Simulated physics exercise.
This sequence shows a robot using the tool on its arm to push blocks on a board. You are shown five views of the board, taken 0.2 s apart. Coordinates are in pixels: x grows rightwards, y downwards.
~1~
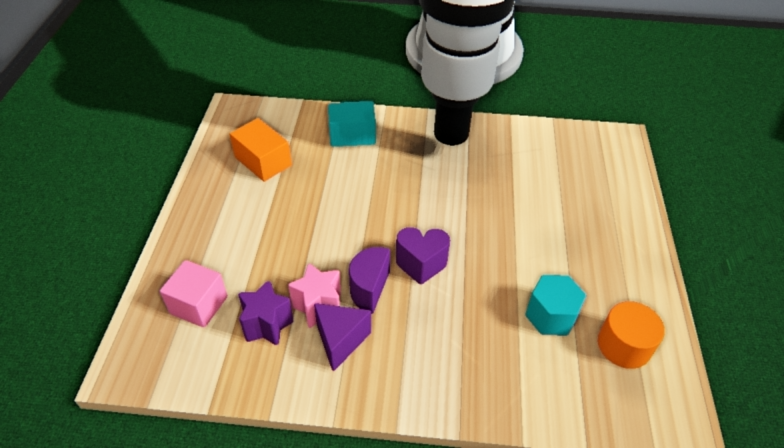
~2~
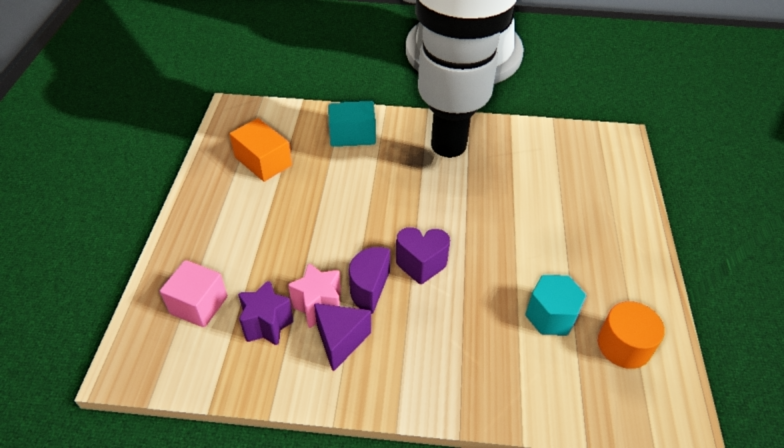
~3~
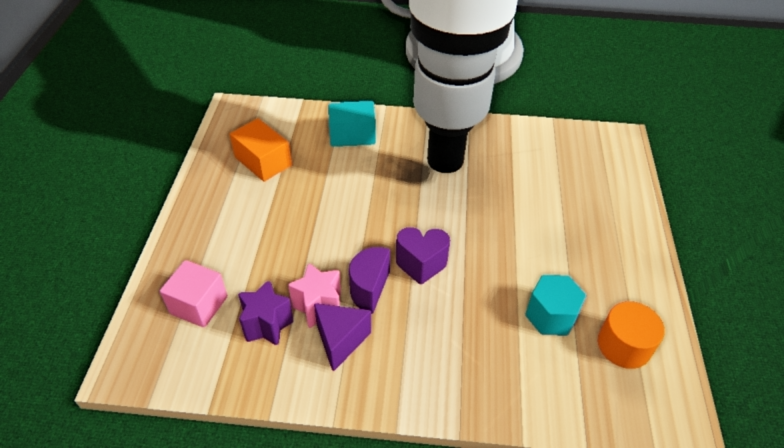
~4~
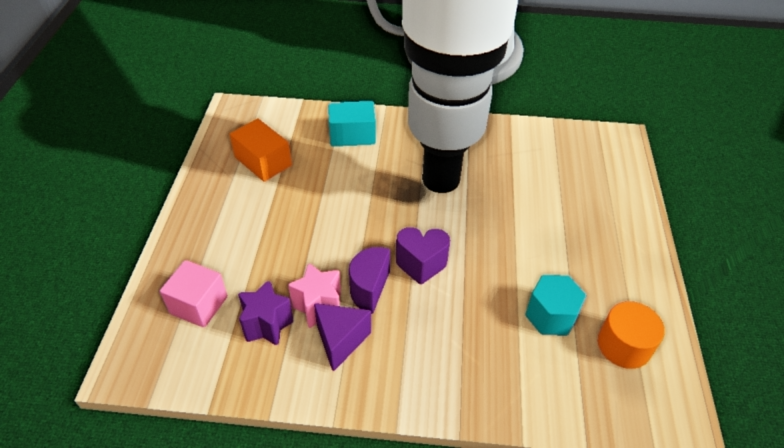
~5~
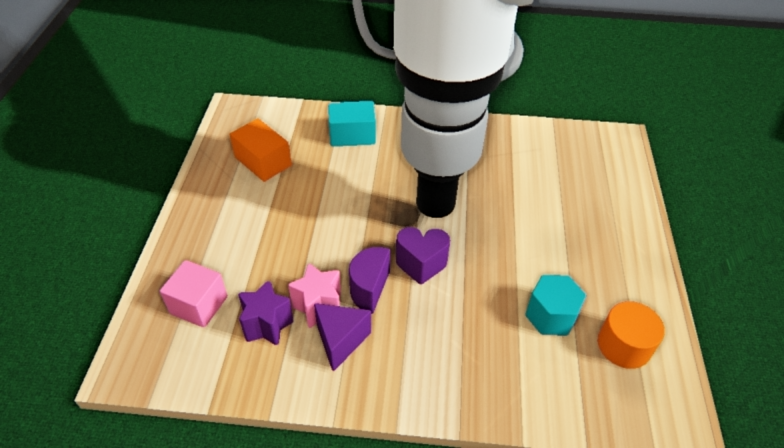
The clip opens on a wooden board scattered with orange, teal, pink and purple blocks, with a robot arm's dark-tipped tool near the top edge. The tool moves steadily down the board, drifting slightly left, until its tip is just above the purple heart, while all the blocks stay still.
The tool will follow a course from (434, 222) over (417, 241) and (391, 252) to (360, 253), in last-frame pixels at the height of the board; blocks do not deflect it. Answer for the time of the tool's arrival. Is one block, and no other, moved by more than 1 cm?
I expect so.
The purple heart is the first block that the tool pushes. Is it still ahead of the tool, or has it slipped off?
The tool passes it.
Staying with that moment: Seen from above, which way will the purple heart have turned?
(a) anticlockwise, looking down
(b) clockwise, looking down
The one that fits is a, anticlockwise, looking down.
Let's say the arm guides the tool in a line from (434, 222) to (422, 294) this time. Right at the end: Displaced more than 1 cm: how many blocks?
It will shift just one block.
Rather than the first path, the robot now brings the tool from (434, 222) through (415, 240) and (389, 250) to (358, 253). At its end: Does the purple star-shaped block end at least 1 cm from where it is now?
No, that is not what happens.
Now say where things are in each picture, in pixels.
Lower end of the tool at (451, 135), tops of blocks, purple D-shaped block at (368, 266), purple heart at (423, 241), in the first frame.
Tool at (449, 147), blocks as before, in the second frame.
Tool at (445, 162), blocks as before, in the third frame.
Tool at (441, 181), blocks as before, in the fourth frame.
Tool at (436, 205), purple D-shaped block at (368, 266), purple heart at (423, 241), in the fifth frame.
On the path given first. Halfway along, tool at (405, 231); purple heart at (418, 252), turned 20° anticlockwise.
At the end, tool at (359, 236); purple D-shaped block not moved; purple heart at (416, 254), turned 30° anticlockwise.
